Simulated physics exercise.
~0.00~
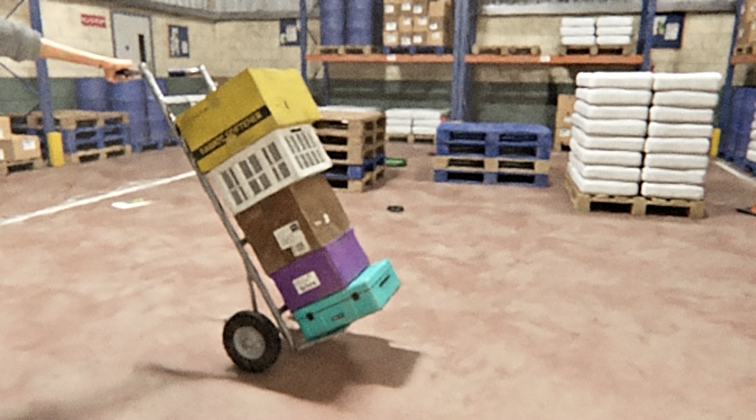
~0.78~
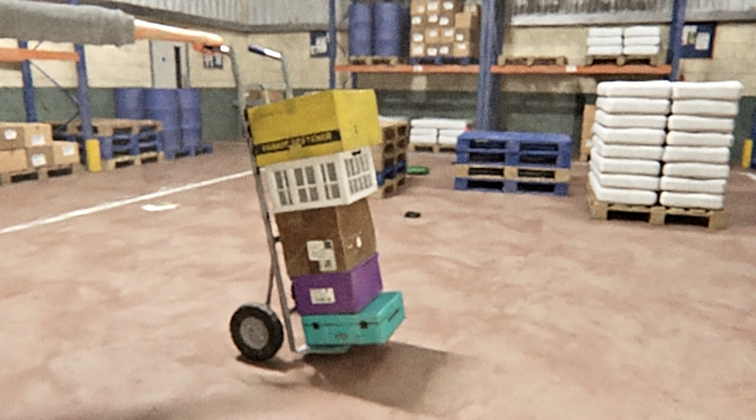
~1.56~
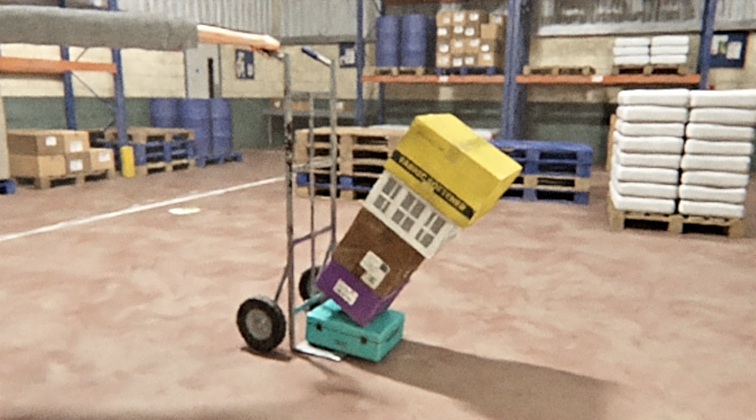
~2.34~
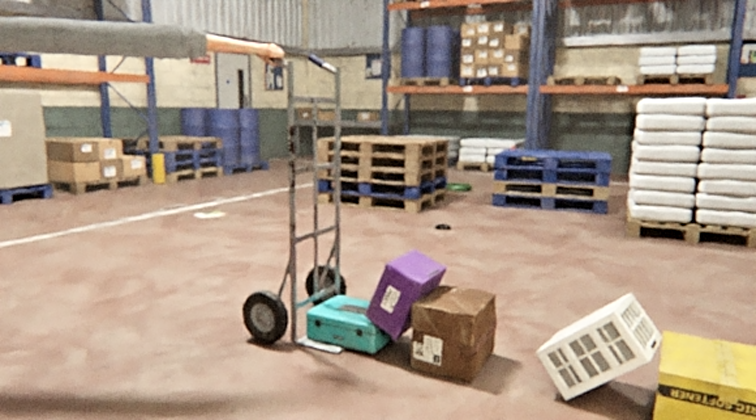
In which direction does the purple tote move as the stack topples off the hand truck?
The purple tote moves to the right, away from the upright frame of the truck.
